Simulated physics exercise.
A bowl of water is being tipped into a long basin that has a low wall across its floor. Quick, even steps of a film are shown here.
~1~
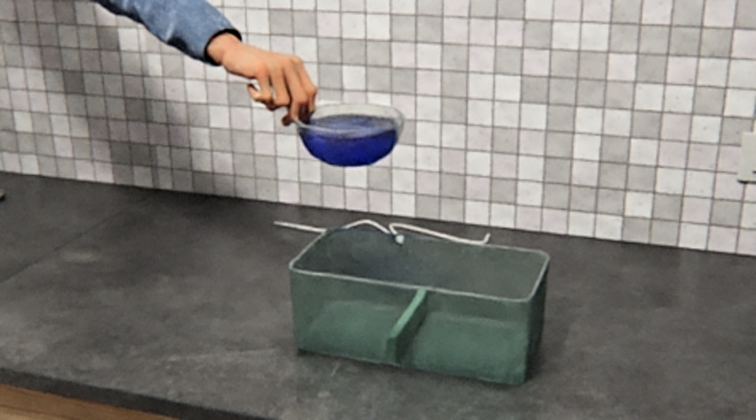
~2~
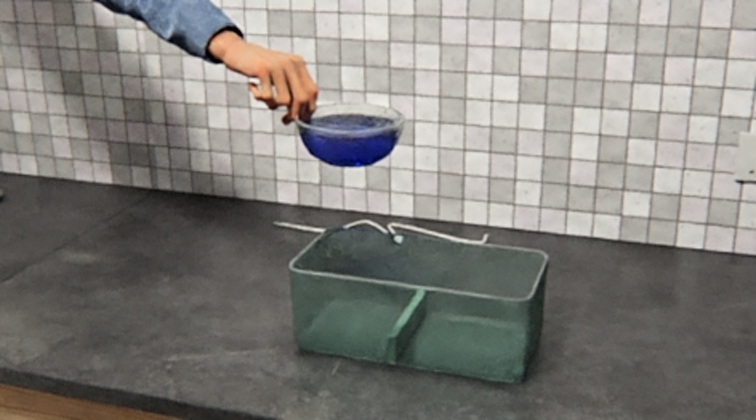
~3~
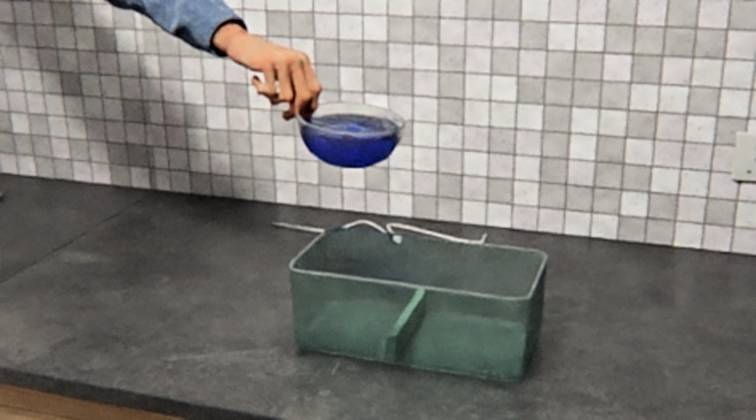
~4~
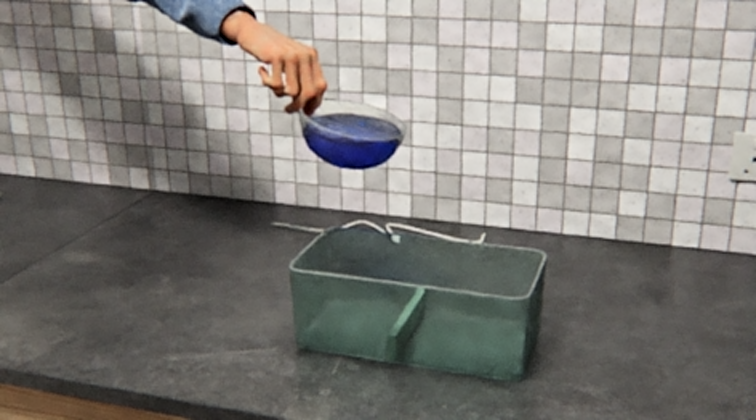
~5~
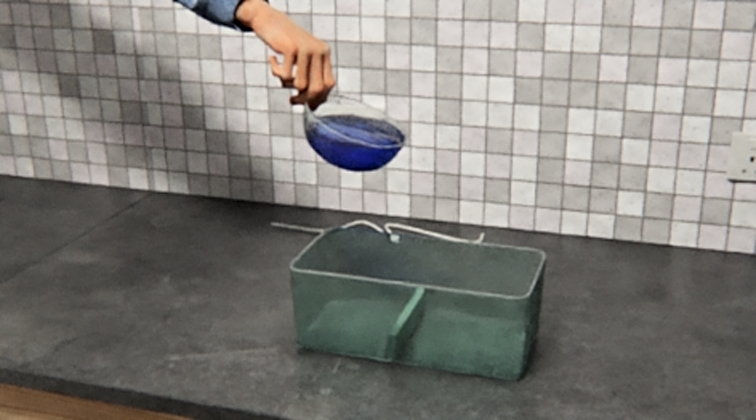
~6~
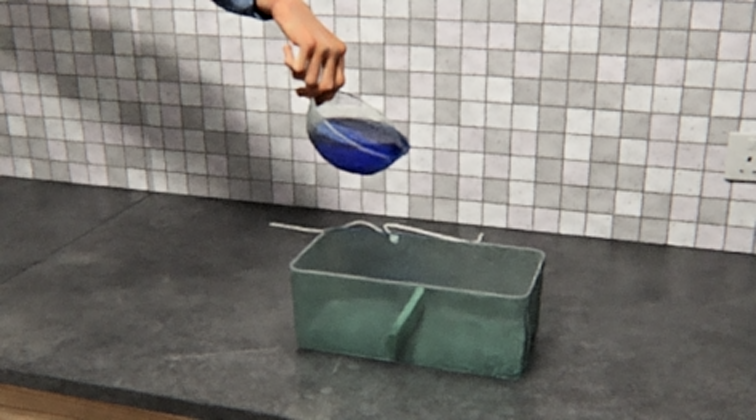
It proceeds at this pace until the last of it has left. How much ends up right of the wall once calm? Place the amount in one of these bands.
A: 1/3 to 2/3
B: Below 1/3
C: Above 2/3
Answer: C.
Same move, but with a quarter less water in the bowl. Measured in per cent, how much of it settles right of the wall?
Near 80 %.
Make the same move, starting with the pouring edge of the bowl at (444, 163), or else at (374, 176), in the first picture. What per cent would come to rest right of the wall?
85 %, 40 %.
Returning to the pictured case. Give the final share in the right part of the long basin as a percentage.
About 80 percent.
A moment on, the bowl is tipped on its side and 9 per cent is still to pour, 0 is left of the wall and 34 right of it.
Next, the bowl is tipped on its side and 0 per cent is still to pour, 12 is left of the wall and 83 right of it.
Then the bowl is tipped on its side and 0 per cent is still to pour, 15 is left of the wall and 82 right of it.
Later the bowl is tipped on its side and 0 per cent is still to pour, 15 is left of the wall and 82 right of it.
At rest 15 per cent lies left of the wall, 82 right of it and 2 outside.
